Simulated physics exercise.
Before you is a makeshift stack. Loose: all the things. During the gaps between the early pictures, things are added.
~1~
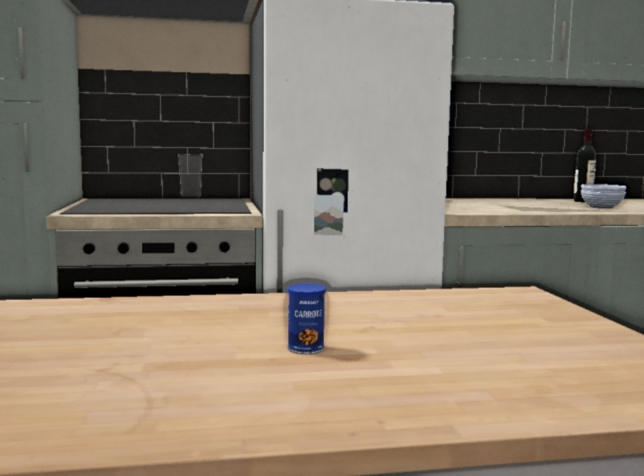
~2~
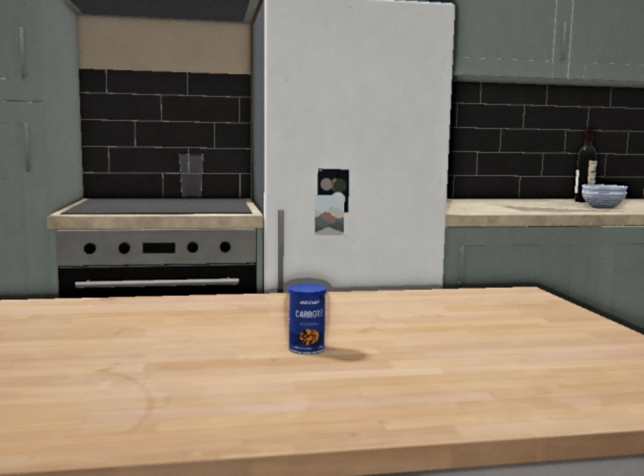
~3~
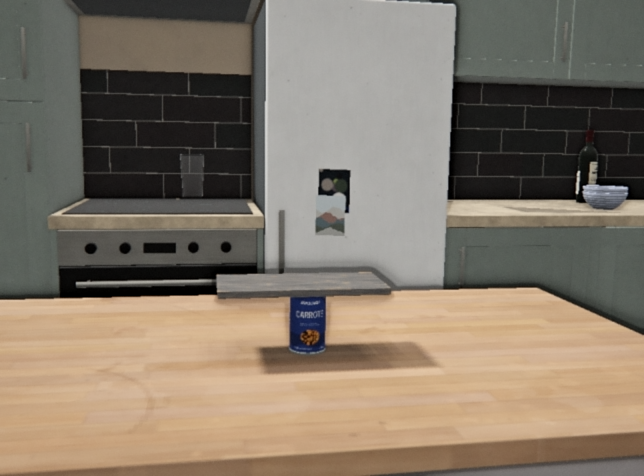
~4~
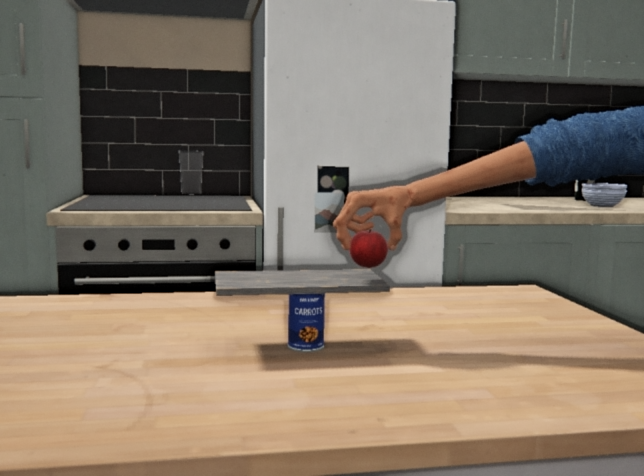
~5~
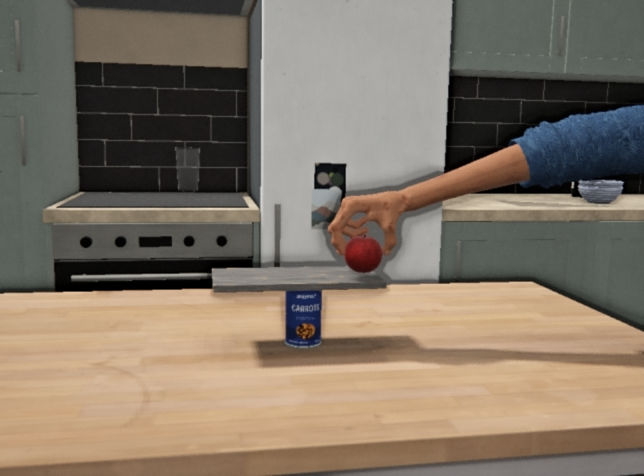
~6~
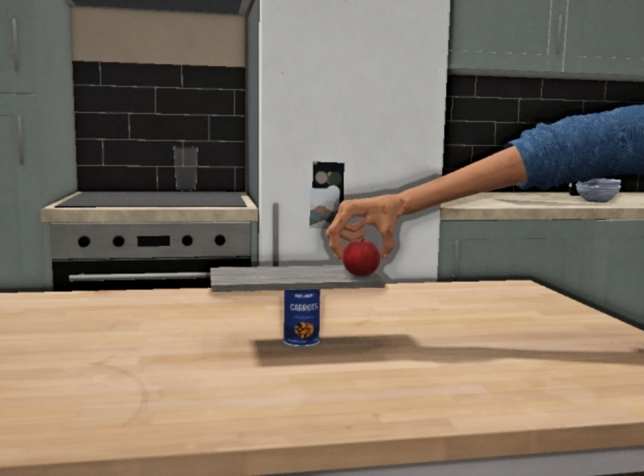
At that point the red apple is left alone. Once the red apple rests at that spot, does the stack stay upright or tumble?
I expect a steady stack.
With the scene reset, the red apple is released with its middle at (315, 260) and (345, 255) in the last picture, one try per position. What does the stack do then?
Stands firm, then stands firm.
Then, 0.20 s past the last view, nothing moves.
Then, 0.50 s past the last view, red apple resting near (361, 258).
Finally, all 3 still in place. Final places as the last picture's camera would see them, red apple near (361, 258). The stack keeps its balance.
